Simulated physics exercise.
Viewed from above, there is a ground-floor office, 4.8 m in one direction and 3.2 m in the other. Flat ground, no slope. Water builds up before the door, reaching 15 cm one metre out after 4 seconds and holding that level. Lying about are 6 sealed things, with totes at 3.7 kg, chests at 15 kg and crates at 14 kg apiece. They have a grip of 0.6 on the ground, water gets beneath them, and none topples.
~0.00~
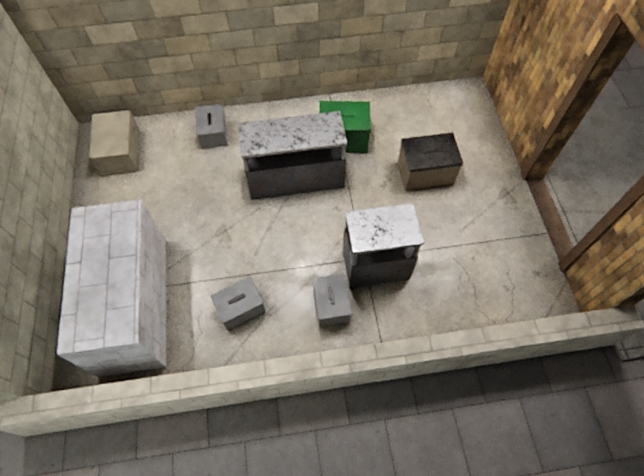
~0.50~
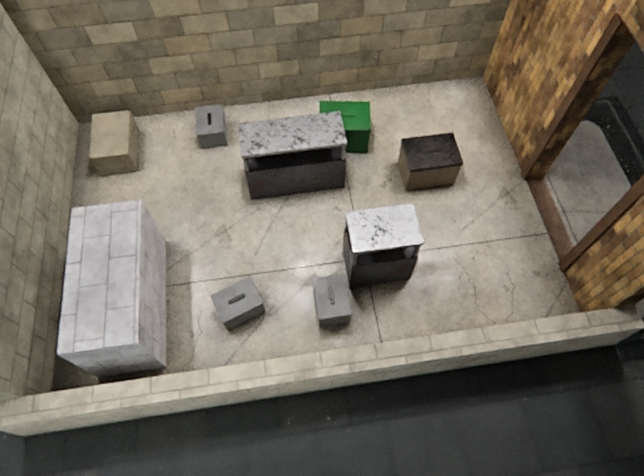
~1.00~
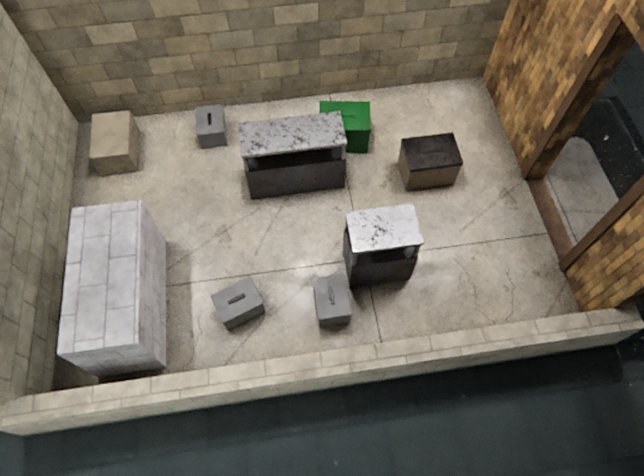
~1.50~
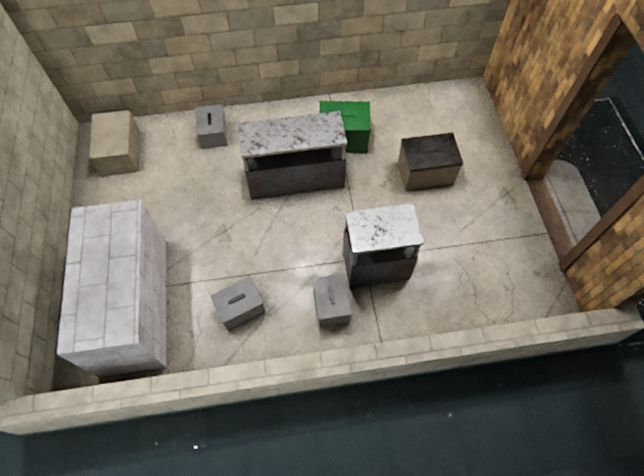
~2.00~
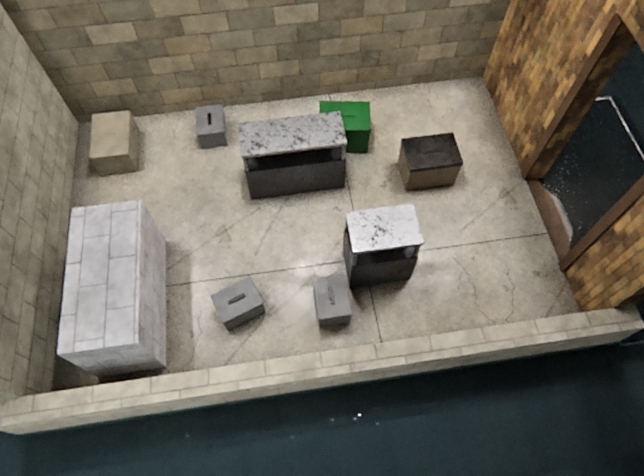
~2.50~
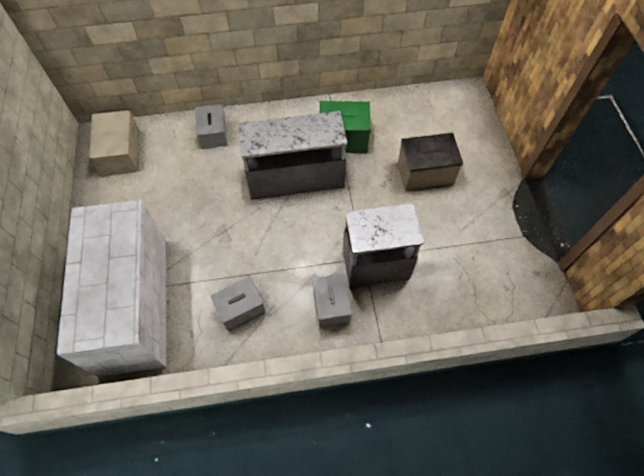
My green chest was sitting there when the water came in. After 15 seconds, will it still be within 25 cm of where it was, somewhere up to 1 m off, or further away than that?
It will be still within 25 cm of where it was.
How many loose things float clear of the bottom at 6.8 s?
Total: 0.
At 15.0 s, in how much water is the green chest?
Around 6 cm.
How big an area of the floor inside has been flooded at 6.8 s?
About 9.5 m2.
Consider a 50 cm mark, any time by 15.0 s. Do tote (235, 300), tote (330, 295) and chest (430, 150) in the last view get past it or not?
Well, in sequence it's greater, greater, lower.
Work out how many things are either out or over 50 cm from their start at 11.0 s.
2.
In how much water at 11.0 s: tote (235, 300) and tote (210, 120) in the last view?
6 and 3 cm.
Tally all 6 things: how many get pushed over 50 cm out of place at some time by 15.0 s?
3.
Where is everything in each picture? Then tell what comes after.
The first picture shows the green chest at (345, 115), on the bottom; 0.0 m2 under water; 0 of 6 have shifted.
The second picture shows the green chest at (345, 115) rests on the ground; 0.0 m2 under water; 0 of 6 have shifted.
The third picture shows the green chest at (345, 115), on the bottom; water covers 0.0 m2; 0 of 6 have shifted.
The fourth picture shows the green chest at (345, 115), on the bottom; 0.0 m2 under water; 0 of 6 have shifted.
The fifth picture shows the green chest at (345, 115), on the bottom; water covers 0.0 m2; 0 of 6 have shifted.
The sixth picture shows the green chest at (345, 115) rests on the ground; water covers 0.2 m2; 0 of 6 have shifted.
After 3.5 s the green chest is near (345, 115), 0.0 m from its start, aground; 0 afloat.
After 6.8 s the green chest is near (345, 115), 0.0 m from its start, aground; 0 afloat.
After 11.0 s the green chest is near (345, 115), 0.0 m from its start, aground; 4 afloat.
After 15.0 s the green chest is near (356, 116), 0.1 m from its start, aground; 4 afloat.
